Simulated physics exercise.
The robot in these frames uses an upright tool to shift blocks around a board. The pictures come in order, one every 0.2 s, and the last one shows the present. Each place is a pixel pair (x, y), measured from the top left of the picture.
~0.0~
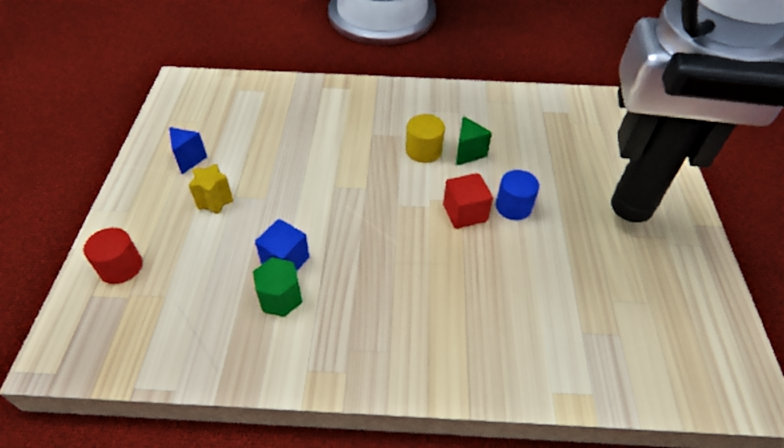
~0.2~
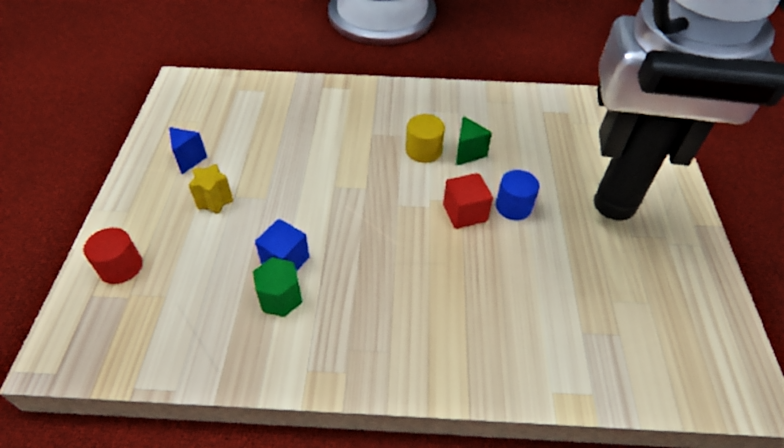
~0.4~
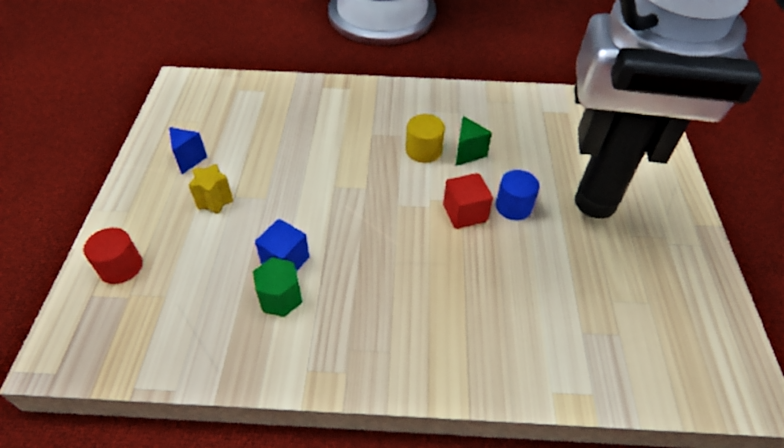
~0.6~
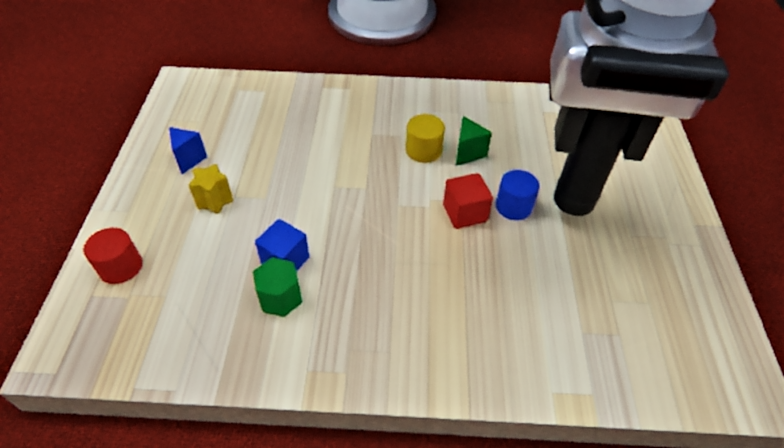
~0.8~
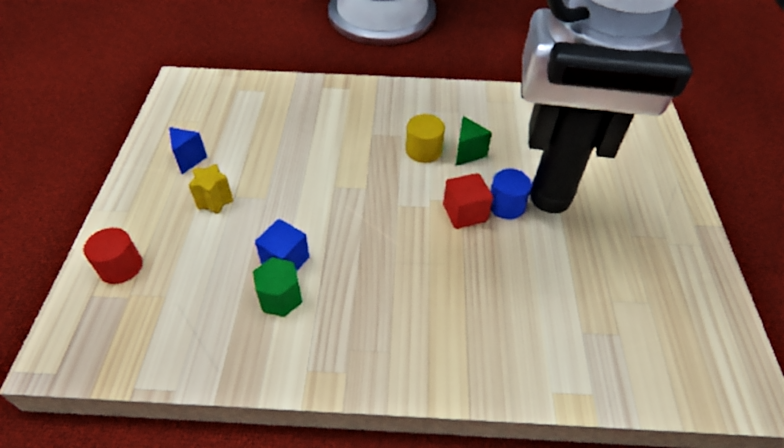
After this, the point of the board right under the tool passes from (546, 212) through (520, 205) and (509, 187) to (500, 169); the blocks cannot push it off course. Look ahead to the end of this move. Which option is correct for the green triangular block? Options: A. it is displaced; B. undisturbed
That would be B.
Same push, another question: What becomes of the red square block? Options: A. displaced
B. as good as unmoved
I'll go with A - displaced.
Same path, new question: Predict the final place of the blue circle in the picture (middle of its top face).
The point I'd pick in the picture is (477, 168).
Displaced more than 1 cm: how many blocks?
It's going to be two.
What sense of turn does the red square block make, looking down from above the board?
From above, the turn goes anticlockwise.
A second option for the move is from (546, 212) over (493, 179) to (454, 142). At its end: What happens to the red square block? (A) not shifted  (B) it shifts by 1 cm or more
Option B.
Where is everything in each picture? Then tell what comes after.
In the first frame, tip of the tool at (631, 208), middles of tops, red square block at (469, 188), green triangular block at (472, 129), blue circle at (521, 183).
In the second frame, tool at (614, 206), nothing pushed.
In the third frame, tool at (595, 204), nothing pushed.
In the fourth frame, tool at (574, 201), nothing pushed.
In the fifth frame, tool at (550, 199), red square block at (469, 188), green triangular block at (472, 129), blue circle at (513, 181).
What follows on the original path. Halfway along, tool at (517, 182); red square block at (452, 188), turned 25° anticlockwise; blue circle at (479, 170).
At the end, tool at (504, 156); red square block at (452, 188), turned 25° anticlockwise; green triangular block unmoved; blue circle at (477, 168).
